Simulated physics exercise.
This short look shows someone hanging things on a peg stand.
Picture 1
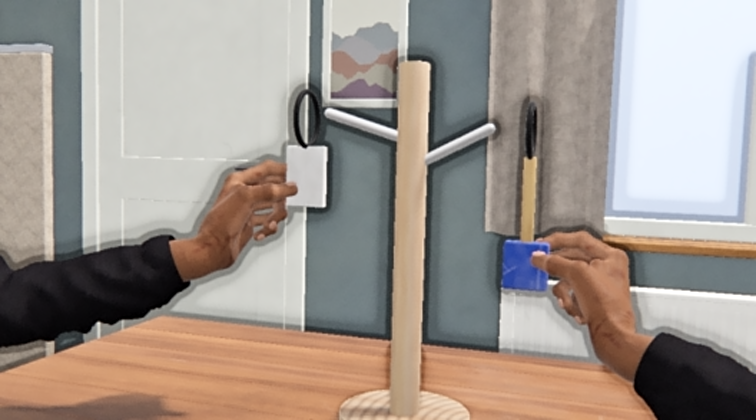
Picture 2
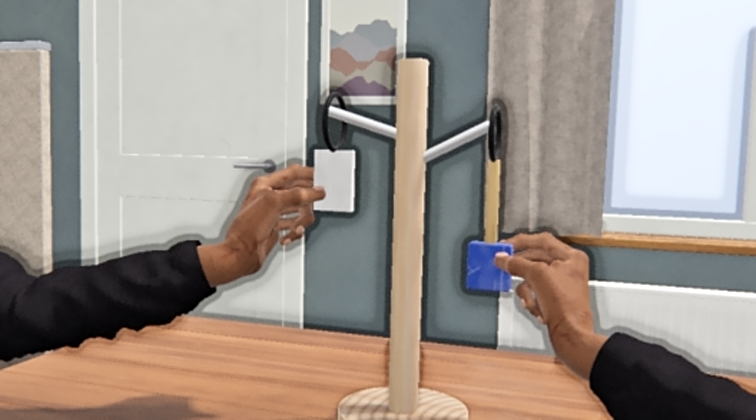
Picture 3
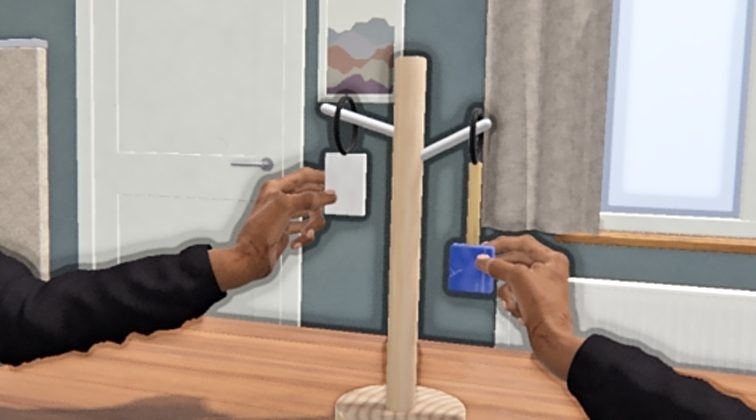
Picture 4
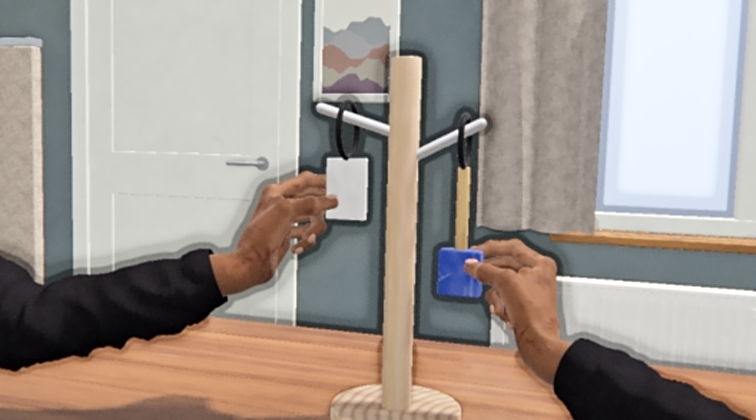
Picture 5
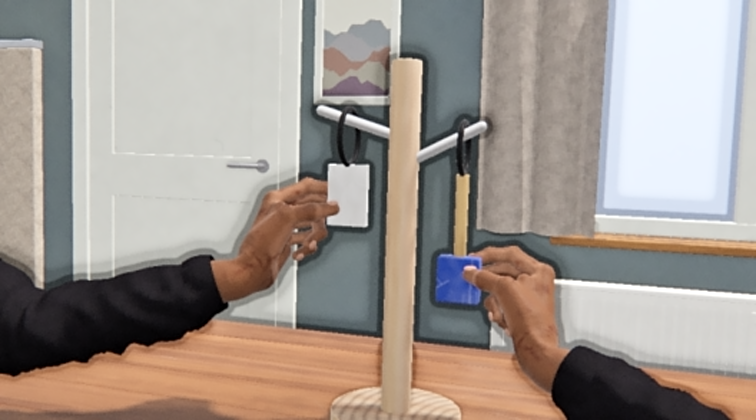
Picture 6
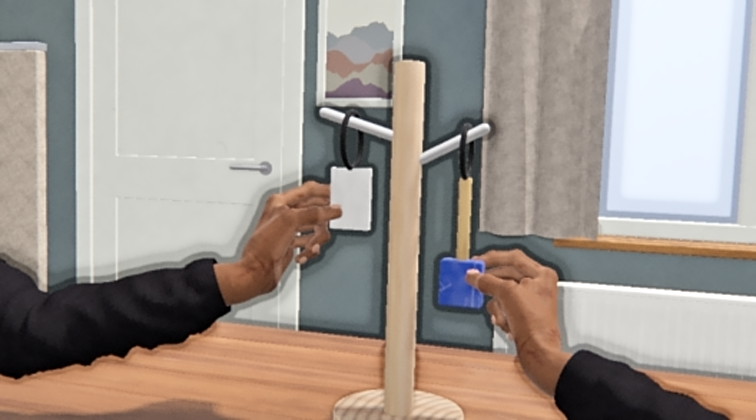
A white tag and a blue brush, each held by a hand, move inward from either side of a wooden peg stand until their black loops surround its left and right pegs, then lower slightly while still held.
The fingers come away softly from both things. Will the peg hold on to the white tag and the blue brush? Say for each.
Result: The white tag stays up; the blue brush stays up.
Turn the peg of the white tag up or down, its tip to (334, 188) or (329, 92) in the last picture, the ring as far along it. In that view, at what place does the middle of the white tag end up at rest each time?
It winds up near (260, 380) and then near (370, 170).
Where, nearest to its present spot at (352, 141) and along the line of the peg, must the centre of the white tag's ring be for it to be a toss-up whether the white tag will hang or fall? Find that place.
(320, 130).
Then, 0.24 s past the last view, white tag at rest near (350, 170); blue brush at rest near (465, 216).
Finally, the white tag hangs there, near (350, 170); the blue brush hangs there, near (465, 216).
